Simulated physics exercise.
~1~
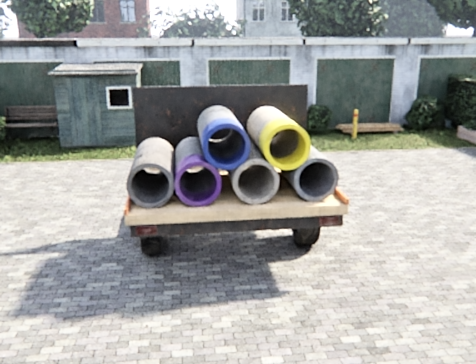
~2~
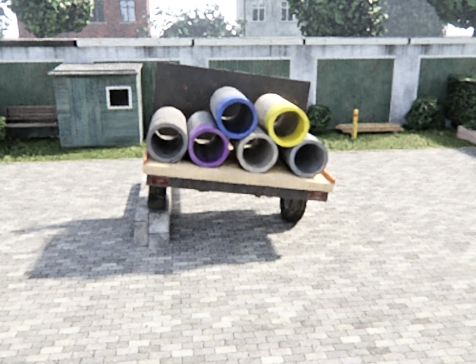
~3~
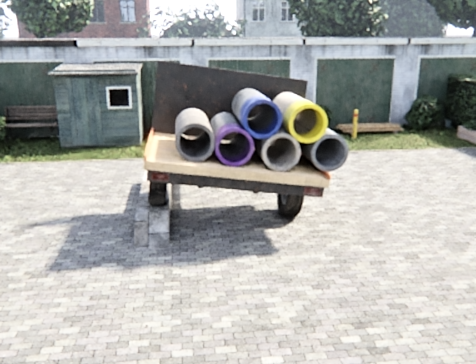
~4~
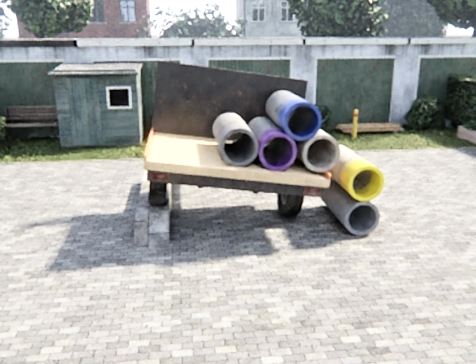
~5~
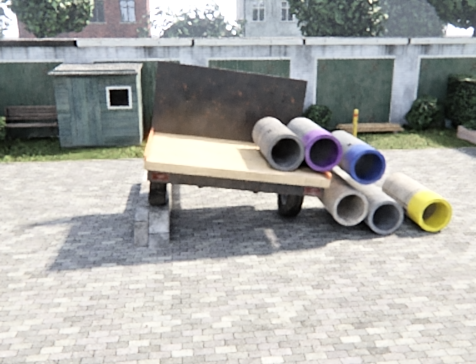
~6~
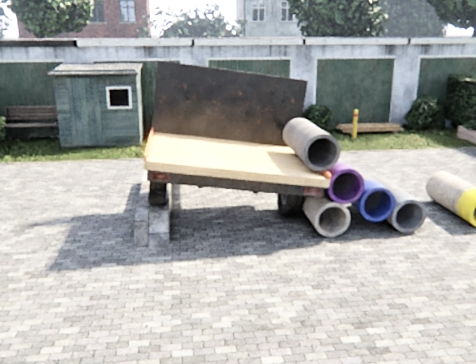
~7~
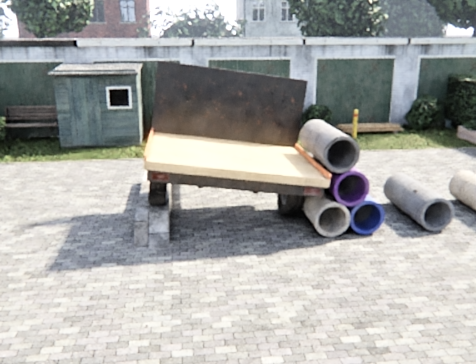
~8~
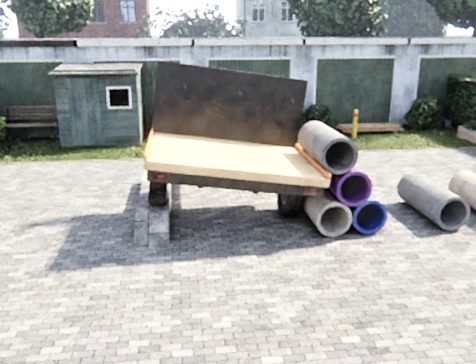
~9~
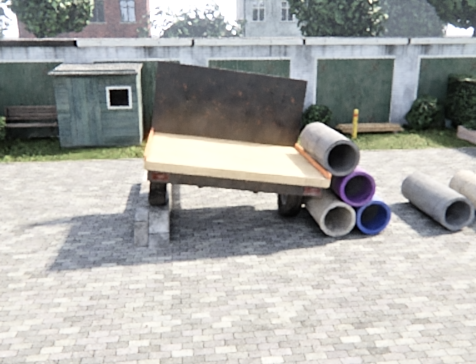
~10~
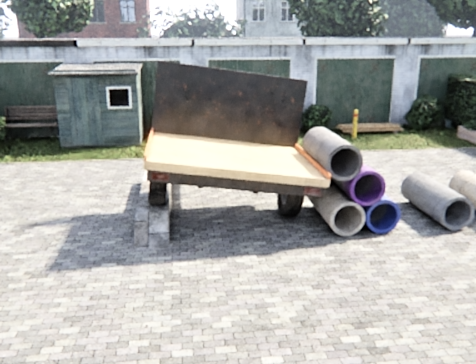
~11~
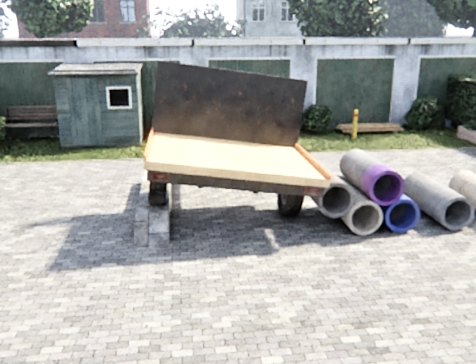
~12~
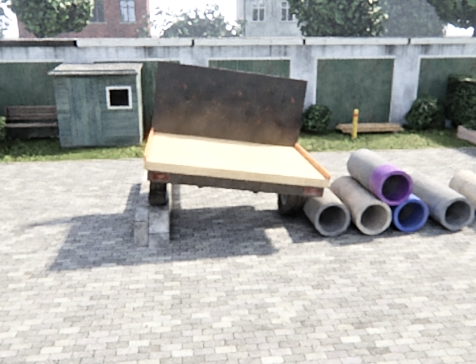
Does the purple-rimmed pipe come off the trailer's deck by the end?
Yes, it goes off the right side, as the blue and yellow ones do, and is last seen lying on top of other pipes beside the trailer.
